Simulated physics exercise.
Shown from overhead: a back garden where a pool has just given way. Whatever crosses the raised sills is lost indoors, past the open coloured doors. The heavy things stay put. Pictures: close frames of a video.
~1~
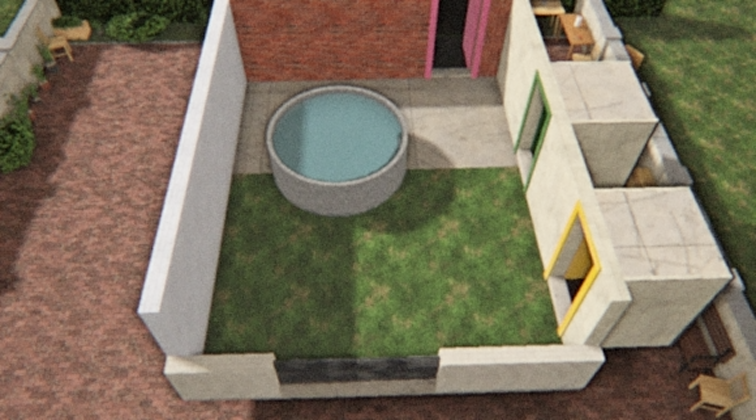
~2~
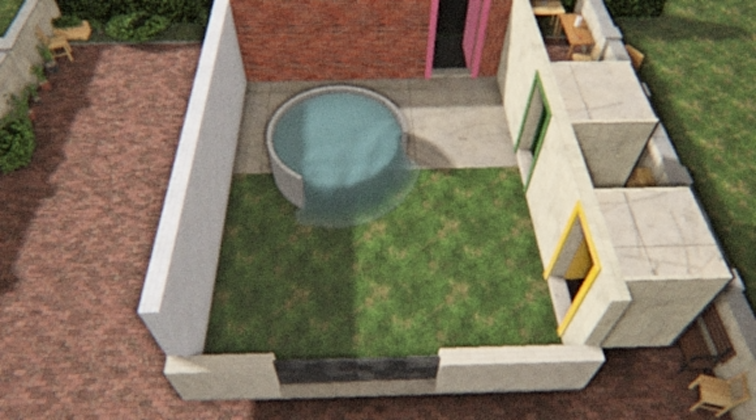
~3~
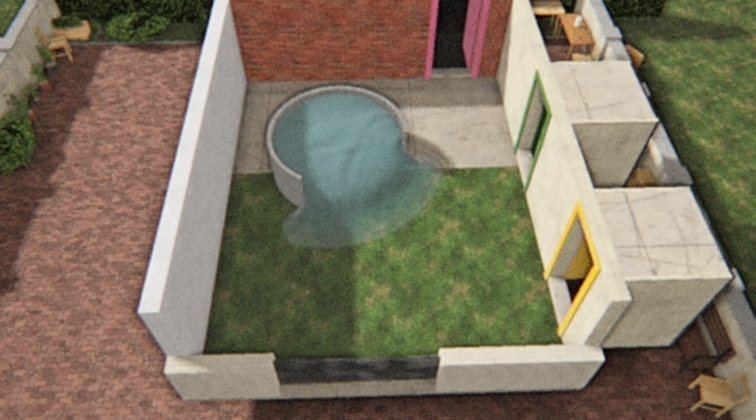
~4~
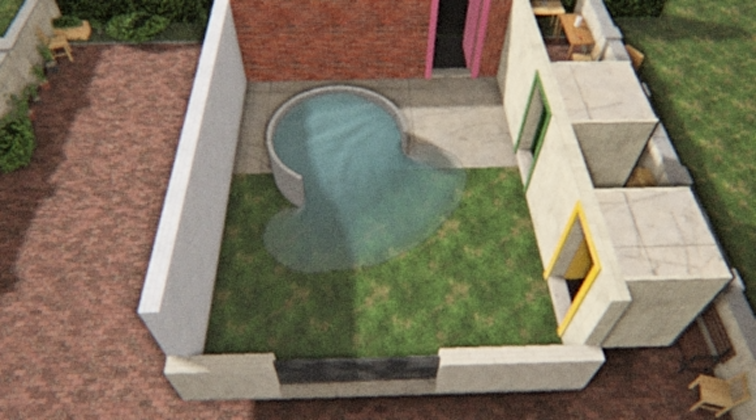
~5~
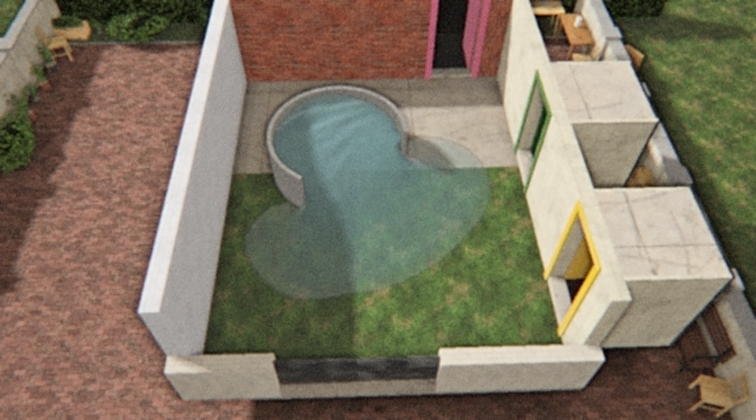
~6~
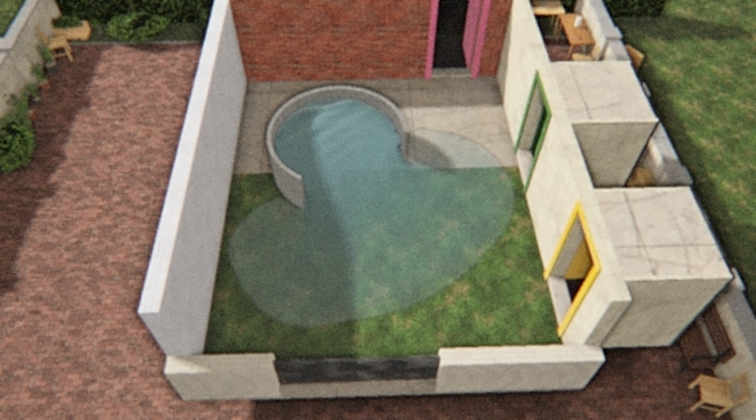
Water pours from a broken round pool and spreads across the grass and paving.
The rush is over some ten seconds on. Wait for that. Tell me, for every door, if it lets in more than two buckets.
Result: Pink door: Tops two buckets, green door: Never tops two buckets, yellow door: Tops two buckets.
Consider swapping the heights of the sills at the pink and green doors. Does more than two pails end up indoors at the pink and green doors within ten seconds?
In short: The pink one falls short, the green one overshoots.
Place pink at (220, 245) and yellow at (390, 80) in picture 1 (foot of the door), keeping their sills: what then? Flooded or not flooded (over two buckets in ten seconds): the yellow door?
Checking it alone, the yellow door falls short.
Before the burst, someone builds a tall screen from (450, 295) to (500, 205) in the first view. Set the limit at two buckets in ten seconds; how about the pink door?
The pink door exceeds the limit.
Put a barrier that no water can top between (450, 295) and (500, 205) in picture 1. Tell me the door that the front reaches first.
I'd say the door marked green.
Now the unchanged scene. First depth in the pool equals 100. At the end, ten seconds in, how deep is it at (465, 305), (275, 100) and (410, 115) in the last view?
The three come to some 10, 20 and 8 per cent respectively.
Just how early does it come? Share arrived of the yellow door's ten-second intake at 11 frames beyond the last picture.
By my reckoning, 0 percent.
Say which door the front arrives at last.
Going by the pictures, I'd say the pink door.
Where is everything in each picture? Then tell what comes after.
Still water in the pool at (338, 135), in the first frame.
The front is at (299, 216), out from the gap at (372, 198), in the second frame.
The front is at (433, 161), out from the gap at (372, 198), in the third frame.
The front is at (270, 242), out from the gap at (372, 200), in the fourth frame.
The front is at (260, 268), out from the gap at (372, 201), in the fifth frame.
The front is at (275, 313), out from the gap at (372, 201), in the sixth frame.
A moment on, water covers 60 % of the floor; the pink door not reached, the green door wet at the sill, nothing in, the yellow door not reached.
Next, water covers 65 % of the floor; the pink door not reached, the green door wet at the sill, nothing in, the yellow door under two buckets in.
Then, water covers 75 % of the floor; the pink door wet at the sill, nothing in, the green door wet at the sill, nothing in, the yellow door over two buckets in.
Later, water covers 95 % of the floor; the pink door wet at the sill, nothing in, the green door wet at the sill, nothing in, the yellow door far over two buckets in.
In the end, water covers 100 % of the floor; the pink door over two buckets in, the green door wet at the sill, nothing in, the yellow door far over two buckets in.
